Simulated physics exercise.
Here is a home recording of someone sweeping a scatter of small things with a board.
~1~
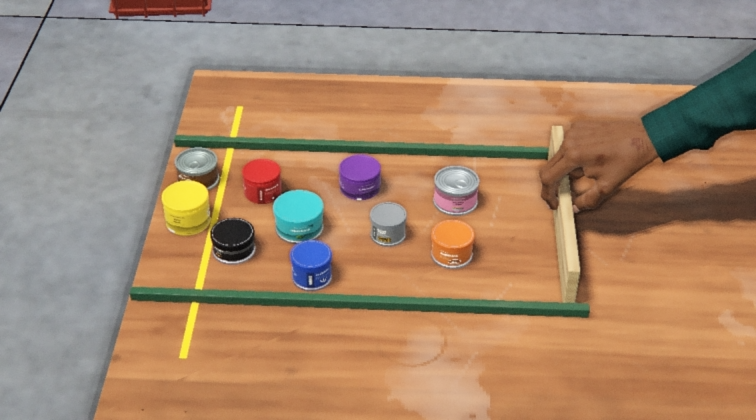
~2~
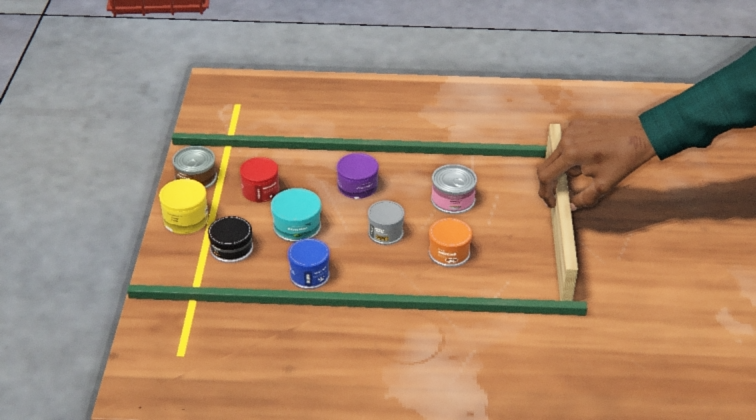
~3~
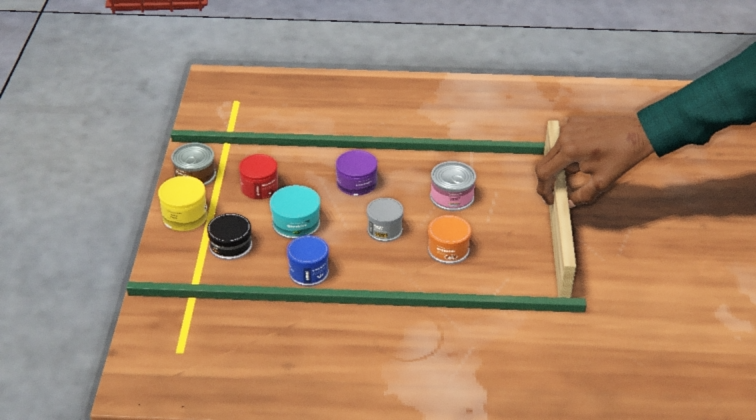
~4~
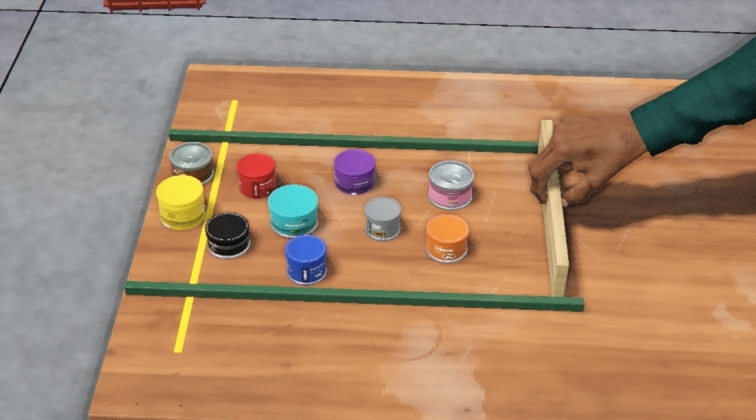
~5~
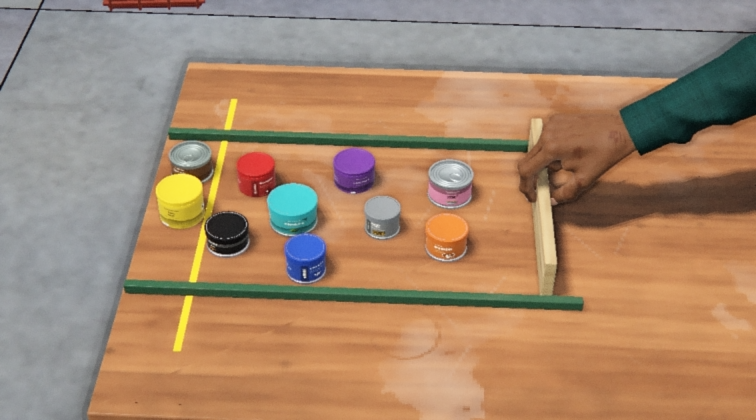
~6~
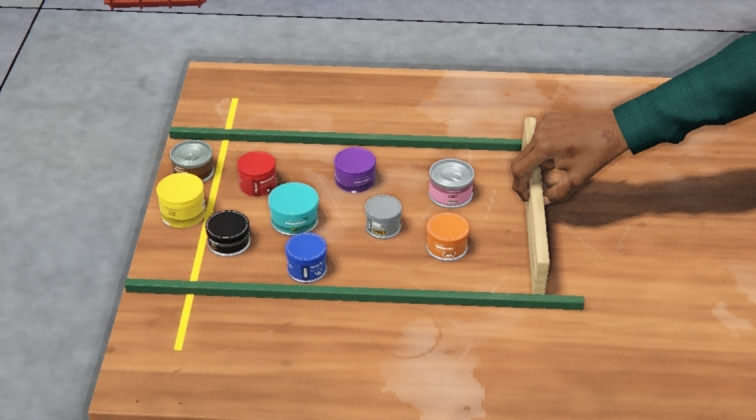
A wooden board, held by a hand, slides slightly left between green rails toward scattered tubs.
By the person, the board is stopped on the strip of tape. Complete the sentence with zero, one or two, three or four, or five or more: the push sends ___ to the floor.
The push sends one or two to the floor.
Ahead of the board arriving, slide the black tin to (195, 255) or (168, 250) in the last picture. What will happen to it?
In turn it holds its place, then holds its place.
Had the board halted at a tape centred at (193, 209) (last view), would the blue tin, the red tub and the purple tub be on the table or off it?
In short: Blue tin safe, red tub gone, purple tub safe.
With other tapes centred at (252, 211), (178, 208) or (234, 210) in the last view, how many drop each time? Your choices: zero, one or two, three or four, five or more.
For each place: Not one; at least five; just one or two.
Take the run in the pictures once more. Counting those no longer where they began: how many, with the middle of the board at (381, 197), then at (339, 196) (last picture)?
4 by the first point, 6 by the second.
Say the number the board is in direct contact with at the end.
The figure is 5.
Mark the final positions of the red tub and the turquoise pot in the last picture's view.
Listed in order, first is (160, 166) and the other is (151, 197).
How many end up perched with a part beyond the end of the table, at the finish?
That adds up to 3.
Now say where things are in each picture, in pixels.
Brown tin (197, 170); yellow tub (187, 208); black tin (233, 241); board (563, 211); tape (215, 217), in the first picture.
Yellow tub (184, 207); board (560, 209), in the second picture.
Black tin (230, 237); red tub (259, 177), in the third picture.
Brown tin (192, 165); pink tin (451, 186), in the fourth picture.
Yellow tub (181, 202); purple tub (354, 171), in the fifth picture.
Brown tin (192, 162); yellow tub (182, 201); black tin (228, 234); board (534, 203); tape (210, 209), in the sixth picture.
Early on, none off yet; brown tin at rest near (192, 162); yellow tub at rest near (182, 201); black tin at rest near (228, 234).
A while later, none off yet; brown tin at rest near (192, 162); yellow tub at rest near (182, 201); black tin at rest near (226, 234).
Finally, the number that fall off is one or two; lost, yellow tub and brown tin.
